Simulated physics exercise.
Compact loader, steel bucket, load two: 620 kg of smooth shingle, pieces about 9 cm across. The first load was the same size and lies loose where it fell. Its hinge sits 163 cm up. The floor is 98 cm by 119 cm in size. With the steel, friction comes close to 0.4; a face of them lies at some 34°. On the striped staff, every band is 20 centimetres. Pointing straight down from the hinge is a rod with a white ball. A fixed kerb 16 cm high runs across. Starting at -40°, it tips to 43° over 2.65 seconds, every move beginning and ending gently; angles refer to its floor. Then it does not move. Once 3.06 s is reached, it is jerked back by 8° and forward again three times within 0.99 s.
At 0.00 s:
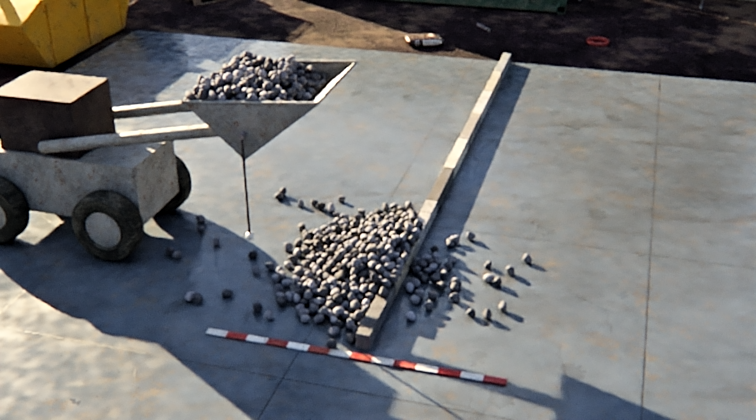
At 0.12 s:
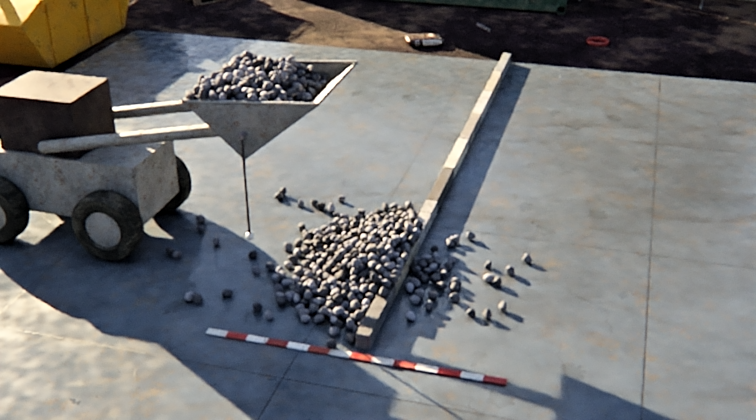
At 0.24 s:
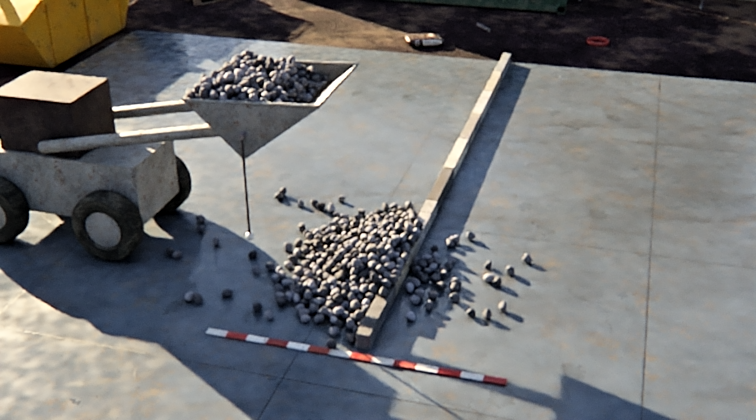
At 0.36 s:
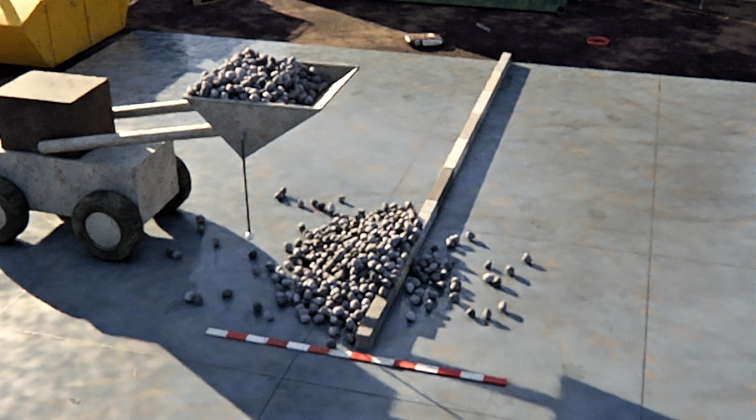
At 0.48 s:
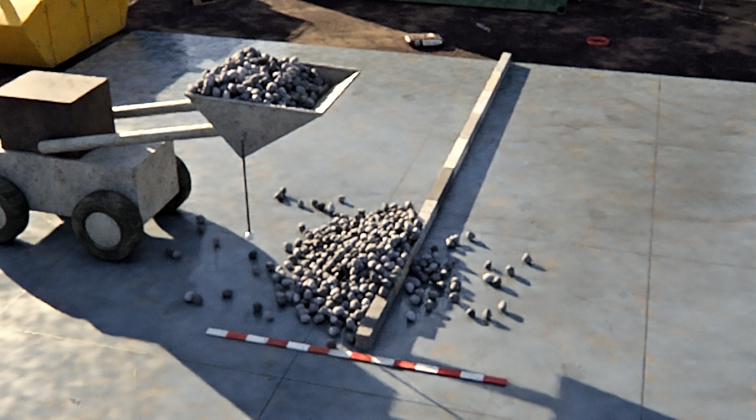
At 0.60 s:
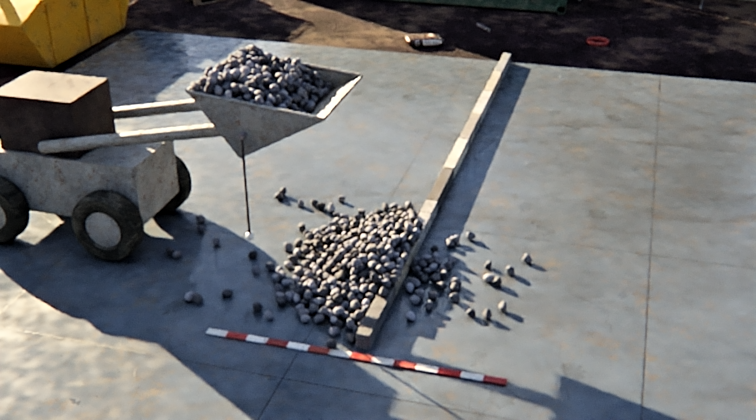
A small grey loader with a brown block on top holds a steel bucket of rounded grey stones at the left of a sunlit concrete yard, seen from above at an angle. Below lies a loose heap of similar stones against a long pale kerb, some scattered beyond it, with a red-and-white staff in front and a yellow container behind. The bucket slowly tilts, its right lip lowering slightly as its stones shift a little, while the loader, heap and camera stay still.
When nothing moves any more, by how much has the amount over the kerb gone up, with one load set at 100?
It has gone up by about 29 per cent of a load.
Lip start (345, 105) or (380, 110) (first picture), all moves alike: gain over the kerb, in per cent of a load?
65 % and 95 %.
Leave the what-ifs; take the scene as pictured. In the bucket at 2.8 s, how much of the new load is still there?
0 % still inside.
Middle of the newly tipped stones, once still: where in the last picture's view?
The centre sits about (372, 250).
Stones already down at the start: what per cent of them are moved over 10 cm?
Roughly 30 % of them.
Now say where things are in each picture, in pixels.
In the first picture, the bucket is at -40°, its lip at (317, 104); the top of the load is at (266, 67). The earlier load is highest near (377, 246), 29 cm above ground level, 94 % on this side of the kerb, 7 % over the kerb.
The second picture shows lip at (318, 105), floor tilted -40°, highest stones at (266, 66); the stones move at 0.0 m/s on average.
In the third picture, the bucket is at -38°, its lip at (319, 107); the top of the load is at (255, 64); the stones move at 0.1 m/s on average.
In the fourth picture, the bucket is at -36°, its lip at (320, 110); the top of the load is at (249, 64); the stones move at 0.1 m/s on average.
The fifth picture shows lip at (322, 114), floor tilted -33°, highest stones at (244, 60); the stones move at 0.1 m/s on average.
In the sixth picture, the bucket is at -29°, its lip at (324, 120); the top of the load is at (245, 57); the stones move at 0.2 m/s on average.
After 2.0 s the floor is at 30°; in per cent of one load, 73 in the bucket, 121 on this side of the kerb, 7 over the kerb; the foremost stones are at (497, 285).
After 2.8 s the floor is at 43°; in per cent of one load, 1 in the bucket, 174 on this side of the kerb, 26 over the kerb; the foremost stones are at (504, 294).
After 4.5 s the floor is at 43°; in per cent of one load, 0 in the bucket, 165 on this side of the kerb, 36 over the kerb; the foremost stones are at (544, 288).
After 7.3 s the floor is at 43°; in per cent of one load, 0 in the bucket, 165 on this side of the kerb, 36 over the kerb; the foremost stones are at (544, 288). Net gain over the kerb, 29.
